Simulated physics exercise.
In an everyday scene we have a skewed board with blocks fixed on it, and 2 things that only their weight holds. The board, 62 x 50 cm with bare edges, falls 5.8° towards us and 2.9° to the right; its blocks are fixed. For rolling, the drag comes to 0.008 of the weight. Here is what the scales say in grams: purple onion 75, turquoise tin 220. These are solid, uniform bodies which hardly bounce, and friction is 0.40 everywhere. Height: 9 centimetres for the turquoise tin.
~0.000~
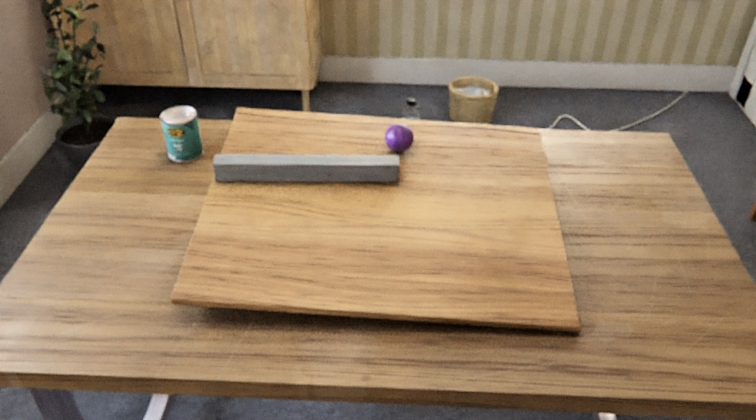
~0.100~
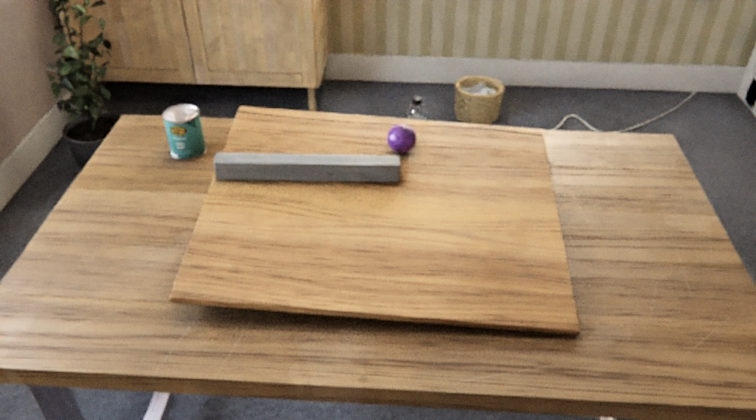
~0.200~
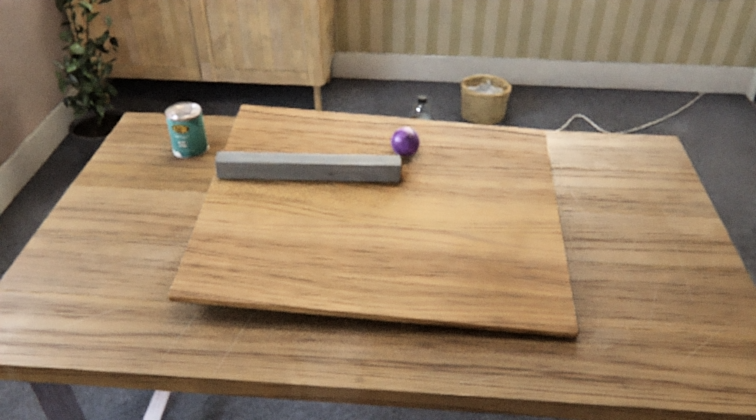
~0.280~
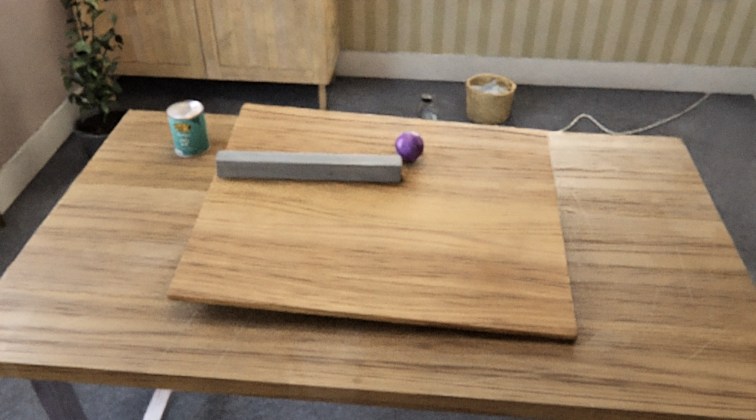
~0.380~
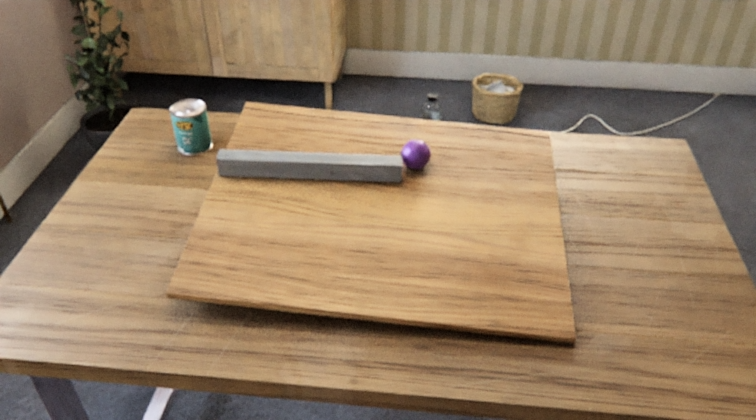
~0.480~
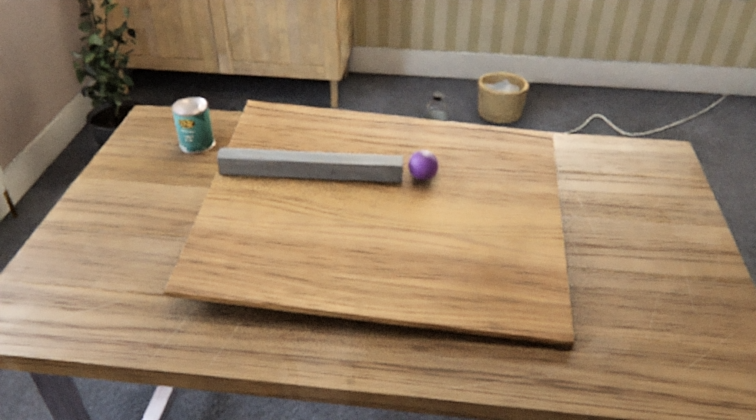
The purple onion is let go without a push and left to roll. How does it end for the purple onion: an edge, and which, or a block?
I think it escapes at the front.
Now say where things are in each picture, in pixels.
In the first picture, 40 cm of board to the near edge; purple onion (399, 137); turquoise tin (182, 134).
In the second picture, 40 cm of board to the near edge; purple onion (402, 139); turquoise tin (185, 133).
In the third picture, 39 cm of board to the near edge; purple onion (405, 142); turquoise tin (187, 131).
In the fourth picture, 37 cm of board to the near edge; purple onion (409, 146); turquoise tin (189, 129).
In the fifth picture, 35 cm of board to the near edge; purple onion (416, 155); turquoise tin (192, 127).
In the sixth picture, 32 cm of board to the near edge; purple onion (423, 166); turquoise tin (194, 126).
After 0.78 s, 20 cm of board to the near edge; purple onion near (455, 218).
After 1.08 s, 2 cm of board to the near edge; purple onion near (513, 314).
After 1.28 s, it has gone over the near edge; purple onion near (570, 414).
After 1.48 s, it has gone over the near edge.
By the end (1.5 s), it has gone over the near edge; turquoise tin in place, give or take 8 cm.
